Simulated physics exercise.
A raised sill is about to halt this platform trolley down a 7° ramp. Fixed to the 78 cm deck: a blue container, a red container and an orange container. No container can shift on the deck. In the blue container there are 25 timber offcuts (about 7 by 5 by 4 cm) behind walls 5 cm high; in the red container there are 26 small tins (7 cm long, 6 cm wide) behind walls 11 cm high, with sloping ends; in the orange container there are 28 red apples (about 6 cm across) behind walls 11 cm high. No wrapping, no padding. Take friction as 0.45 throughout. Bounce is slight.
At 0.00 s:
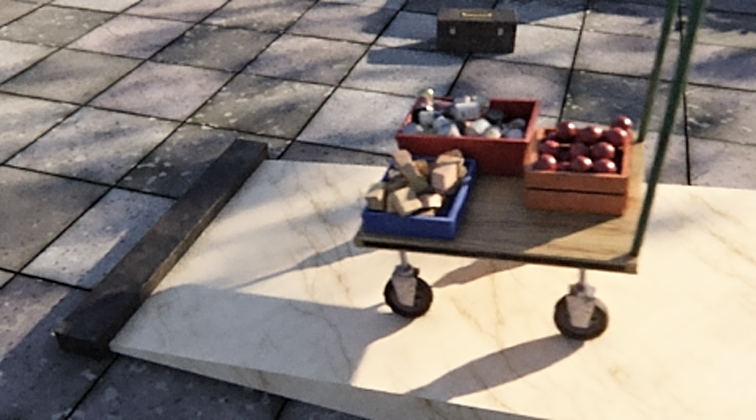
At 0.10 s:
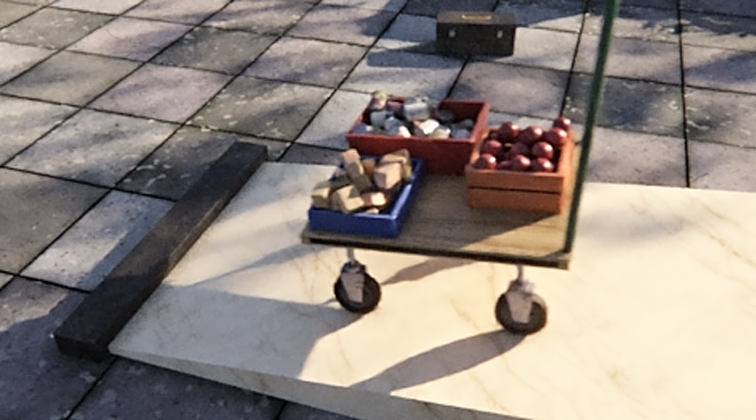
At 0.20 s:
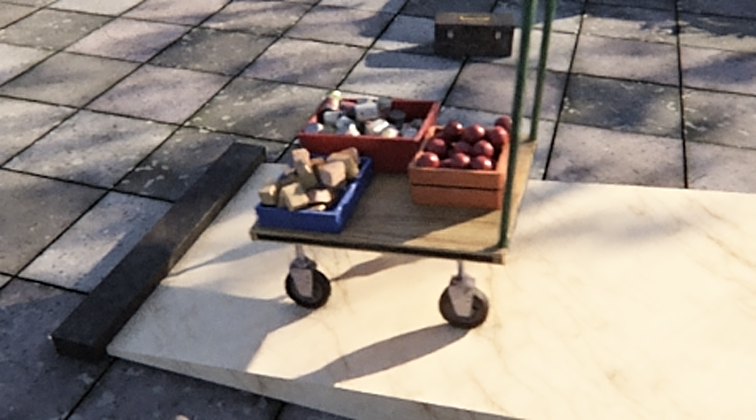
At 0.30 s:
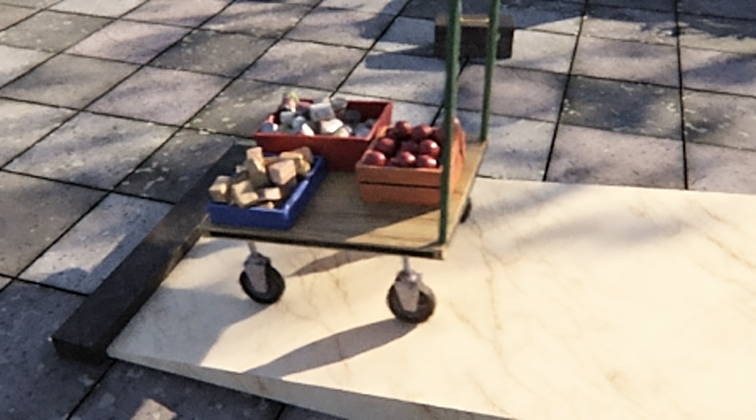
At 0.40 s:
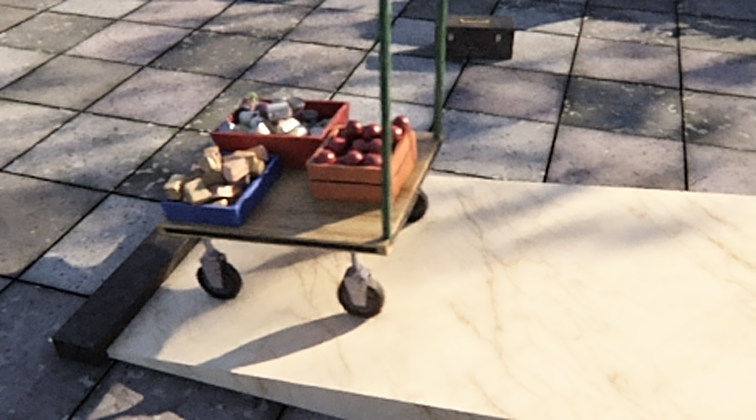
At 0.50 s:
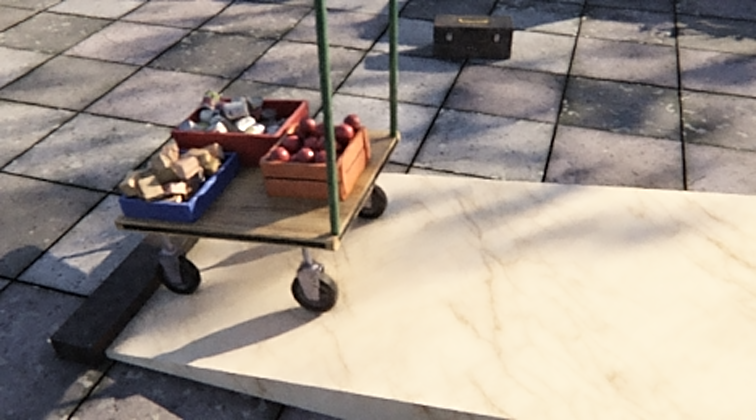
At first, a platform trolley with green uprights stands toward the right of a pale ramp, carrying blue, red and orange containers of wooden blocks, small tins and red apples. It then rolls steadily left down the ramp, its load staying in place, until its front wheels are close to the dark sill.
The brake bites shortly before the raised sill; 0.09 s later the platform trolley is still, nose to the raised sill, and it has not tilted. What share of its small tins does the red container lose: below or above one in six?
It sheds fewer than one in six of them.
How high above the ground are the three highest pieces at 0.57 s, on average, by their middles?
Some 60 cm up.
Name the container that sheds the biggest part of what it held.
It is the blue container.
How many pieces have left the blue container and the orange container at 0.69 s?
Out by then, roughly: Blue container 8, orange container 2.
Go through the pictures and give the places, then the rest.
In the first picture (each is followed by its nearest rim corner in this view), red container (its farthest corner), (421, 97); orange container, (622, 176); 86 cm short of the stop; none out.
The second picture shows red container, (375, 99); orange container, (557, 175); 69 cm short of the stop.
The third picture shows red container, (329, 99); orange container, (495, 172); 52 cm short of the stop.
The fourth picture shows red container, (288, 99); orange container, (438, 171); 36 cm short of the stop.
The fifth picture shows red container, (248, 99); orange container, (384, 168); 19 cm short of the stop.
The sixth picture shows red container, (211, 98); orange container, (334, 166); stopping; none out.
After 0.57 s, blue container 24 in, 1 out, red container 26 in, 0 out and orange container 28 in, 0 out.
After 0.69 s, blue container 16 in, 9 out, red container 26 in, 0 out and orange container 26 in, 2 out.
After 0.92 s, blue container 15 in, 10 out, red container 24 in, 2 out and orange container 25 in, 3 out.
When it is over (at 1.42 s), blue container 15 in, 10 out, red container 24 in, 2 out and orange container 25 in, 3 out. Asked share, 2 of 26, 8 per cent.
